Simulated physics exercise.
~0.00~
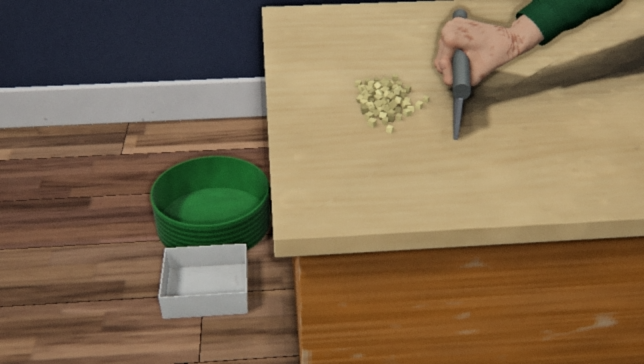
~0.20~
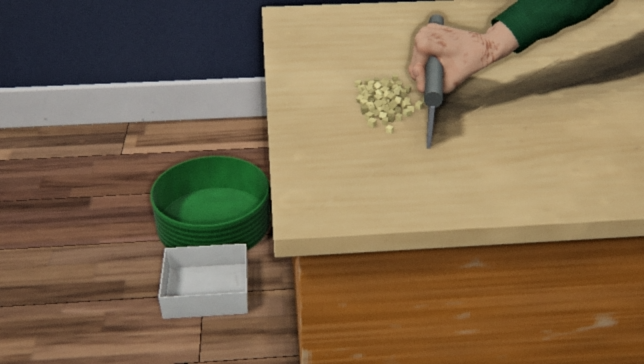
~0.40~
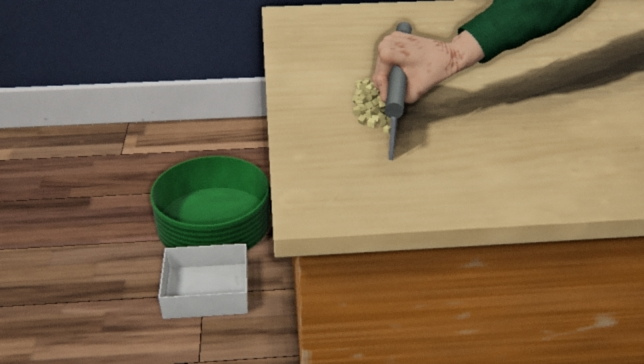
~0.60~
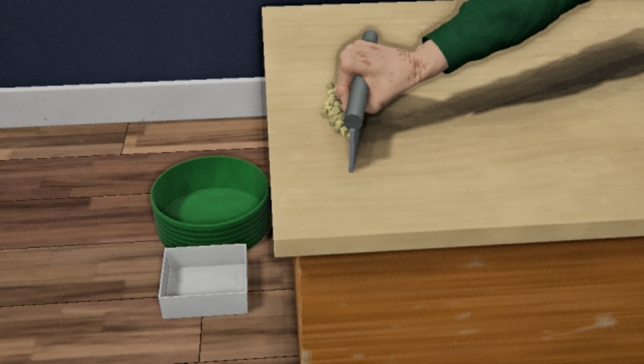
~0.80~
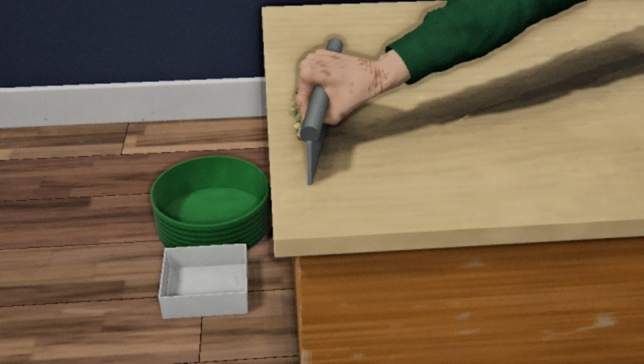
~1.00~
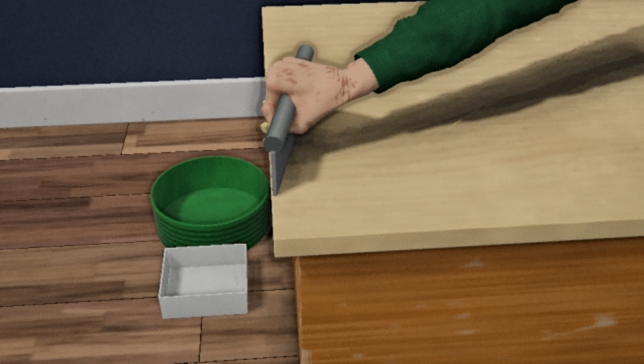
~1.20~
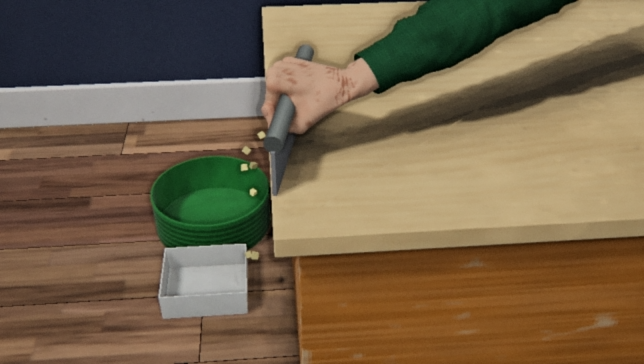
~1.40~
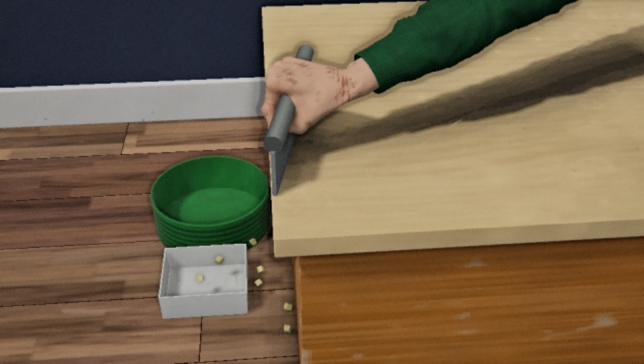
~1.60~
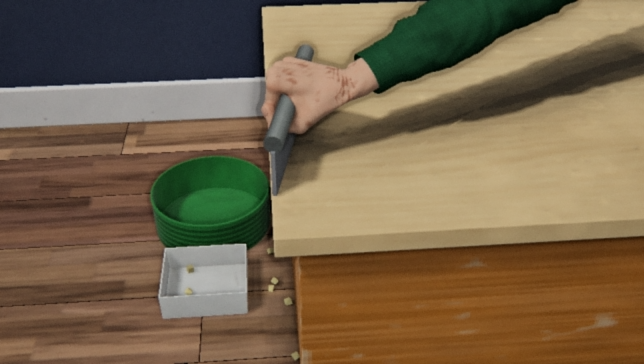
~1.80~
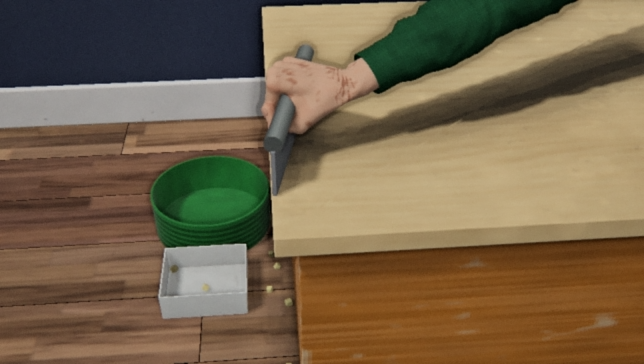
A hand in a green sleeve grips a grey scraper upright on a pale wooden tabletop, to the right of a small heap of pale potato cubes. It slides the scraper left until it meets the heap and pushes the cubes toward the table's left edge. The blade stops at the edge and stays there as several cubes tumble off past a green pot. Some land in the white tin on the floor below, while others drop onto the floorboards beside it. At the end a few cubes lie in the tin and on the floor, and the hand remains still.
